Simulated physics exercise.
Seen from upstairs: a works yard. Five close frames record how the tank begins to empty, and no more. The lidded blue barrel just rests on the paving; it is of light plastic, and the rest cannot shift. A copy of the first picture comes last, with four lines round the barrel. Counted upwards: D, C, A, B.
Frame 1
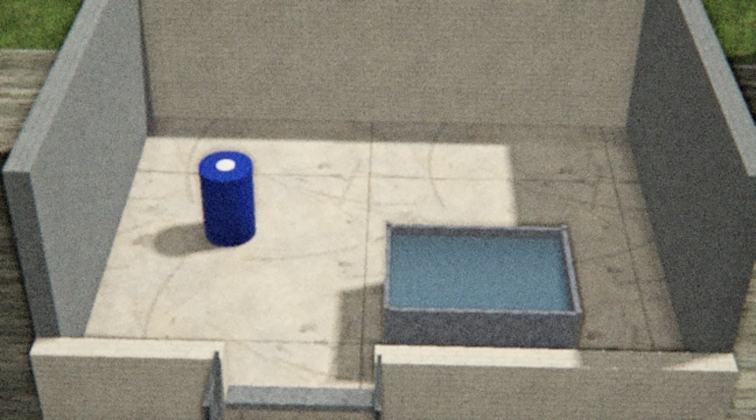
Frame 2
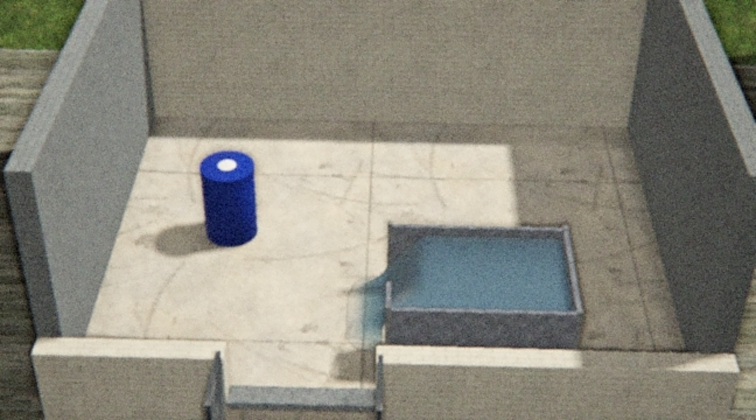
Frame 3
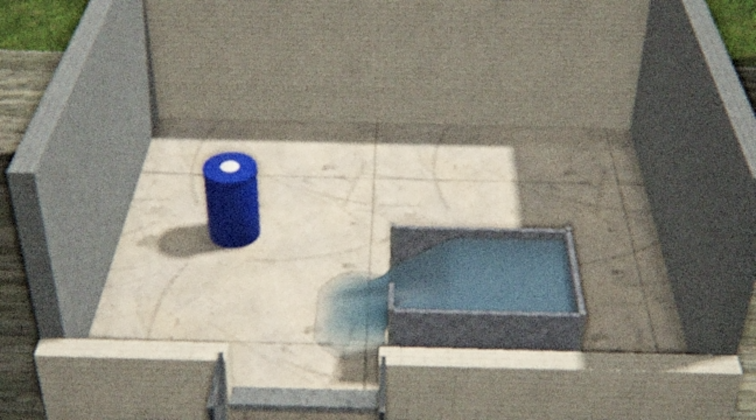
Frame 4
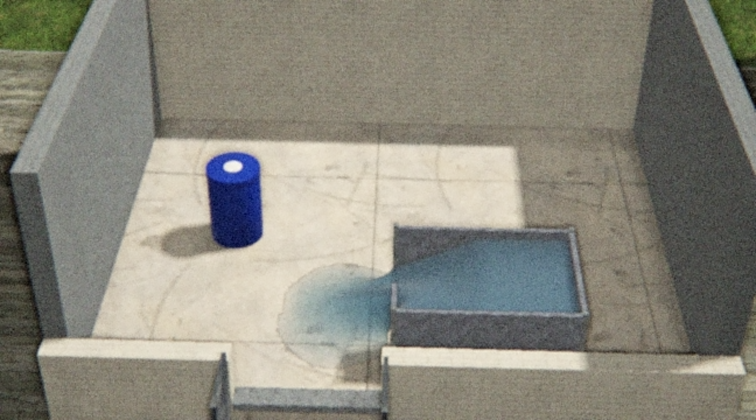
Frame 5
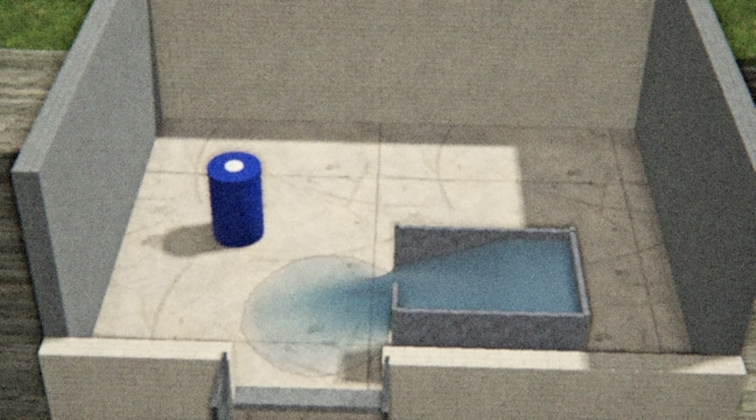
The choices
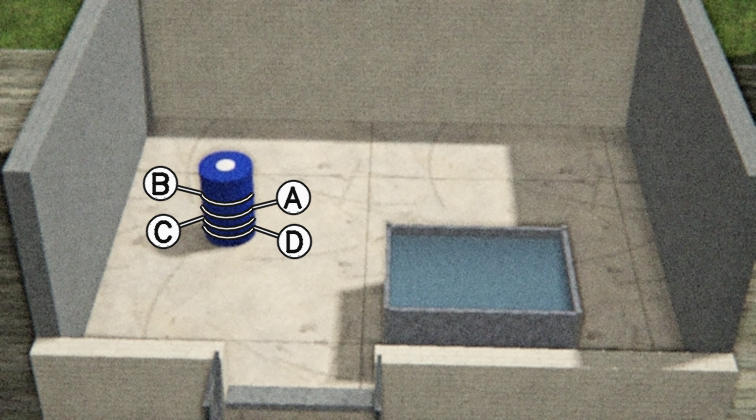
Water pours from the left side of a grey-walled tank at the lower right of a walled yard, seen from above. A blue barrel with a white spot on its lid stands on the pale floor at left, near a gap in the front wall. The water spreads leftward across the floor in a widening, rounded pool, while the barrel stays upright and the view shifts very slightly.
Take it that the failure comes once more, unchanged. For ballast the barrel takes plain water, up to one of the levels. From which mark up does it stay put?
C.
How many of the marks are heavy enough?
Three of them.
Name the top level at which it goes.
That would be D.
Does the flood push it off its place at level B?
No, that is safe.
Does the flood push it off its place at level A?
No.
On the marked copy, A at (225, 217); B at (224, 204); C at (226, 228); D at (226, 237); from the bottom up D, C, A, B.
If A is chosen, it does not move.
If B is chosen, it does not move.
If C is chosen, it does not move.
If D is chosen, it is pushed about its own width away.
